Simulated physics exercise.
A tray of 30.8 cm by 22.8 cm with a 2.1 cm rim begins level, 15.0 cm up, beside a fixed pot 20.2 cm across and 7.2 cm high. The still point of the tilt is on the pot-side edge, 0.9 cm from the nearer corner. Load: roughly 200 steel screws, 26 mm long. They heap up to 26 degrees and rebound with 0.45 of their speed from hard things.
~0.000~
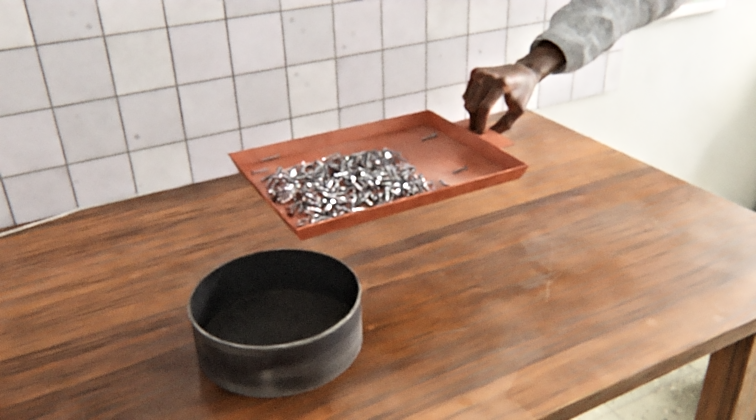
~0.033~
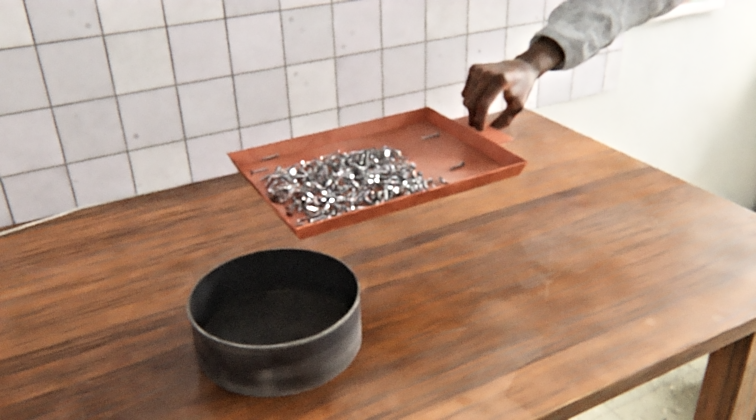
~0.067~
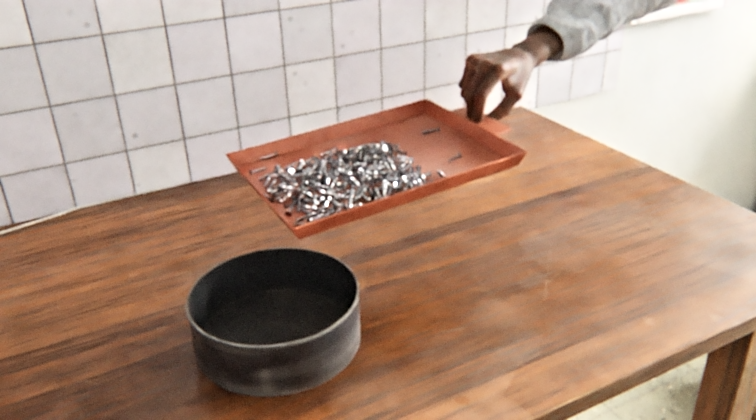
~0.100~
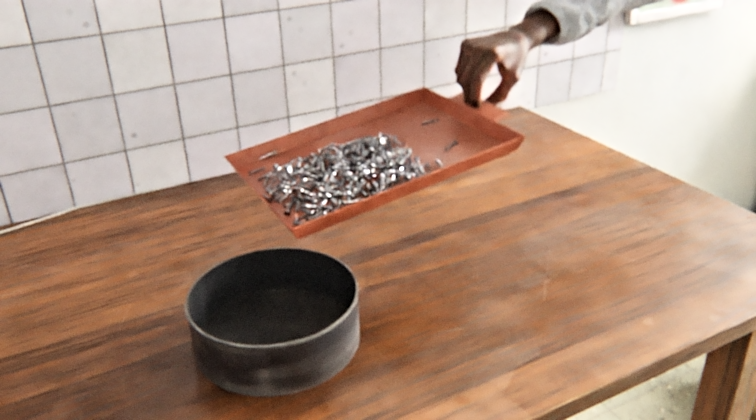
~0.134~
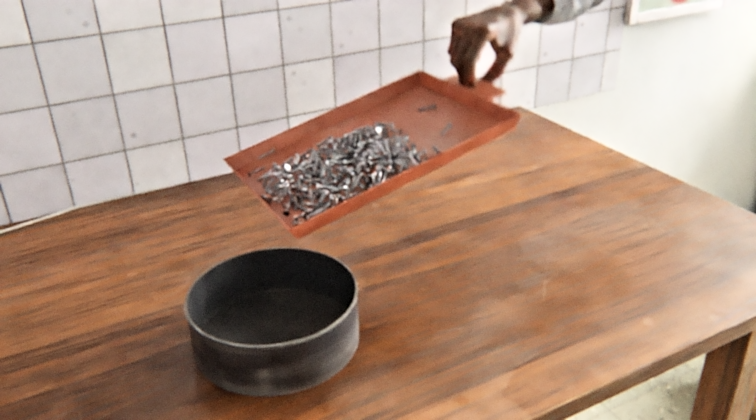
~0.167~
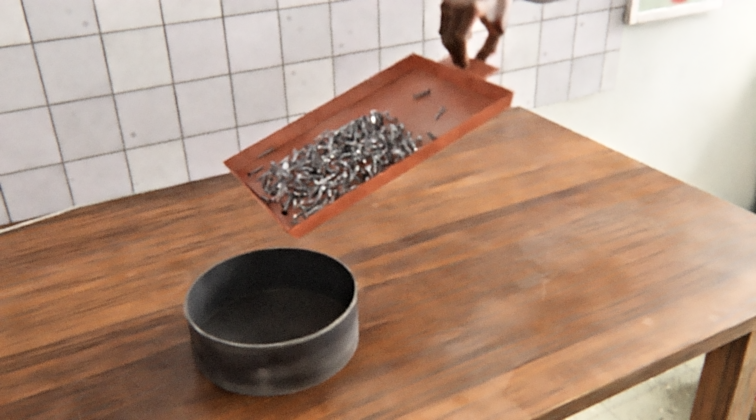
A hand lifted the right end of a reddish tray holding a heap of small metal pieces, tilting it steadily steeper toward the left, above a round black pot on a wooden table.
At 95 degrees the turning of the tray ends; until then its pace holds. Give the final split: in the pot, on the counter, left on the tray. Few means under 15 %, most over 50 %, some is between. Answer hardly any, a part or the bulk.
In the pot: A part; on the counter: The bulk; left on the tray: Hardly any.
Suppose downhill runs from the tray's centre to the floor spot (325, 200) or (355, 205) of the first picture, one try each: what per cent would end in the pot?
About 80 and 55 per cent.
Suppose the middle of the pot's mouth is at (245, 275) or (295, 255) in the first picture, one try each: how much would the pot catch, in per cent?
Some 75 and 50 per cent.
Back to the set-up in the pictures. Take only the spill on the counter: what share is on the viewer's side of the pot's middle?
Some 0 per cent.
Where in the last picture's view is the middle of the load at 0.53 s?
At about (246, 208).
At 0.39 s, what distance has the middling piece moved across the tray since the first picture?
Roughly 4 cm.
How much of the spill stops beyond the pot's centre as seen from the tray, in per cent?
Some 90 per cent.
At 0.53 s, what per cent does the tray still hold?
Some 75 per cent of the load.
After 0.39 s, tilt 58 degrees; the tray holds 100 %, the pot 0 %.
Then, at 0.53 s, tilt 83 degrees; the tray holds 75 %, the pot 0 %.
After 0.81 s, tilt 95 degrees; the tray holds 0 %, the pot 40 %.
By 1.8 s all is still; pot 40 %, counter 60 %, tray 0 %.
